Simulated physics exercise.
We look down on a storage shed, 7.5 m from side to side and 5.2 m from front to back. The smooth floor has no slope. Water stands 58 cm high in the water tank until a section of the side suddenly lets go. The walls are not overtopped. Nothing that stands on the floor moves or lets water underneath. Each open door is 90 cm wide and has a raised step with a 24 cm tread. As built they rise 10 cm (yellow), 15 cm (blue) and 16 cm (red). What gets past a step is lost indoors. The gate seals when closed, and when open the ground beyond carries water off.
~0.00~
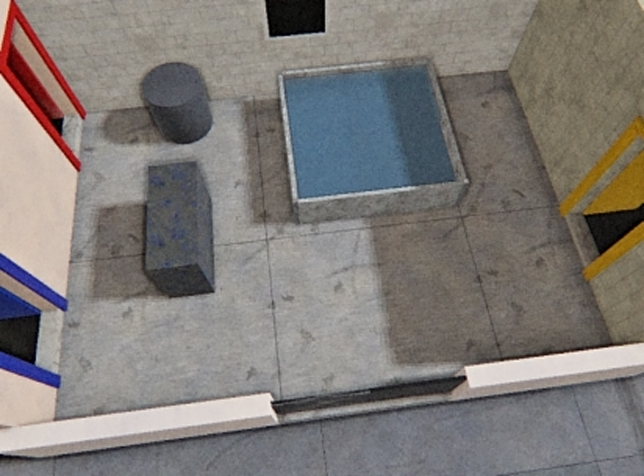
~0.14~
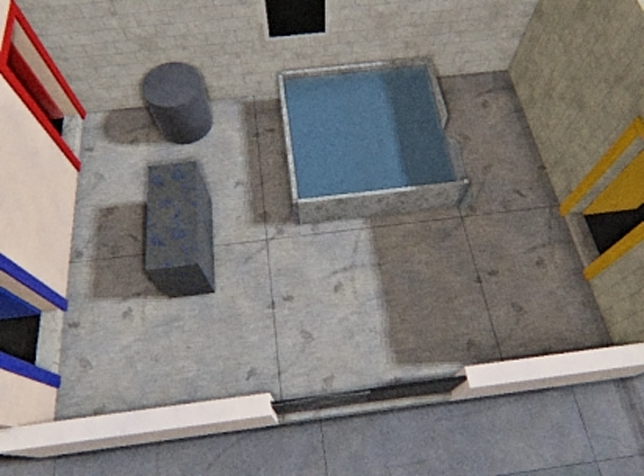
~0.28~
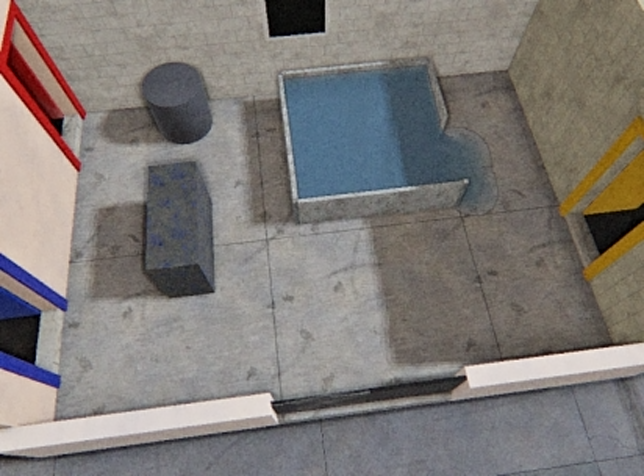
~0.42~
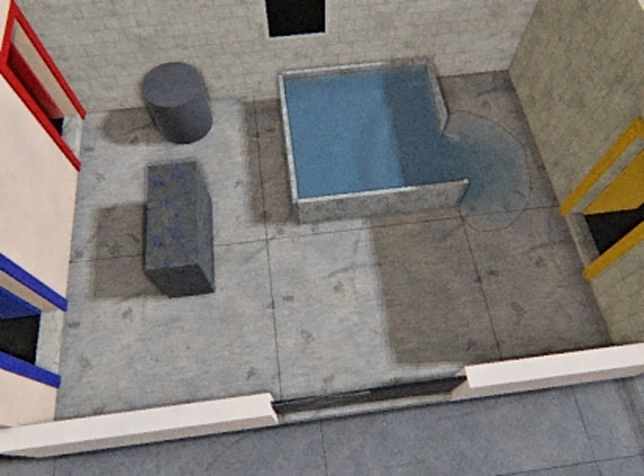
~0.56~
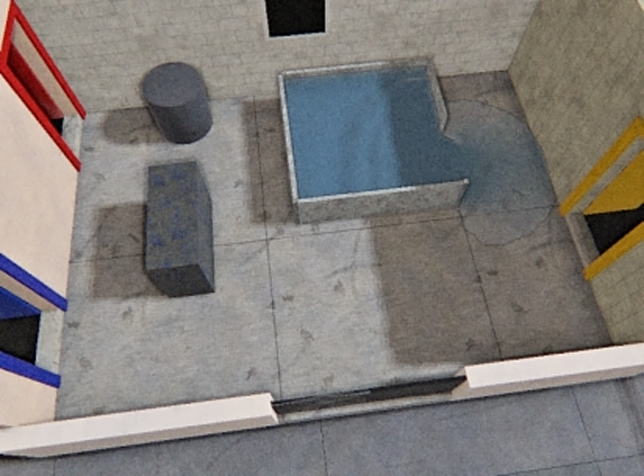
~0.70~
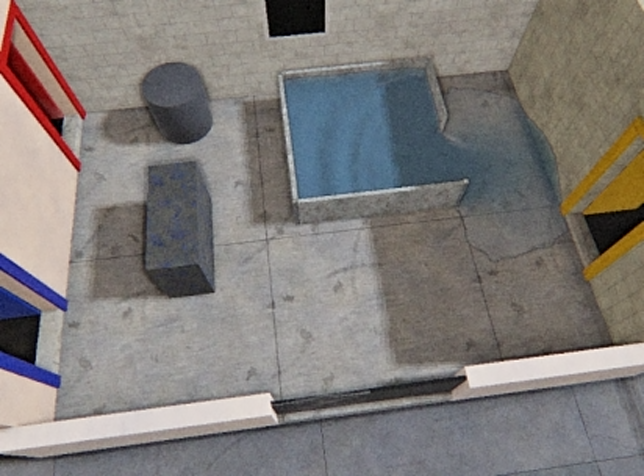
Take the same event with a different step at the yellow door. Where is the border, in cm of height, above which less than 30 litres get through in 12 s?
Some 17 cm above the ground.
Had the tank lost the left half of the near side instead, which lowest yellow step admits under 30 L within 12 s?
Some 7.0 cm.
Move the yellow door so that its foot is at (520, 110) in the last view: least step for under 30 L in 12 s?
Roughly 19 cm.
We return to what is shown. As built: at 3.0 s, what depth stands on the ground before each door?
Depths in cm: Yellow 18, blue 0, red 0.
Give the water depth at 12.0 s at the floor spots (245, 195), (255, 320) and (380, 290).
In that order: 9, 7 and 3 cm.
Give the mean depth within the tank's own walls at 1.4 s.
Roughly 45 cm on average.
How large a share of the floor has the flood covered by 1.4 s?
Near 15 per cent is wet.
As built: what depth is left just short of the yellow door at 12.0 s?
Roughly 10.5 cm deep.
After 1.4 s water covers 15 % of the floor, deepest (40 cm) near (539, 168); 19 cm at the yellow door, 2 litres in over its 10 cm step.
After 3.0 s water covers 30 % of the floor, deepest (35 cm) near (504, 76); 18 cm at the yellow door, 61 litres in over its 10 cm step.
After 12.0 s water covers 100 % of the floor, deepest (16 cm) near (84, 119); 10 cm at the yellow door, 127 litres in over its 10 cm step.
At the yellow door as built, the water arrived by 0.9 s and peaked near 21 cm at 1.8 s.
Run again over the same 12 s with other heights there, 50 litres in over 14.5 cm, 14 litres over 19.5 cm. The limit of 30 litres is kept from about 17 cm up.
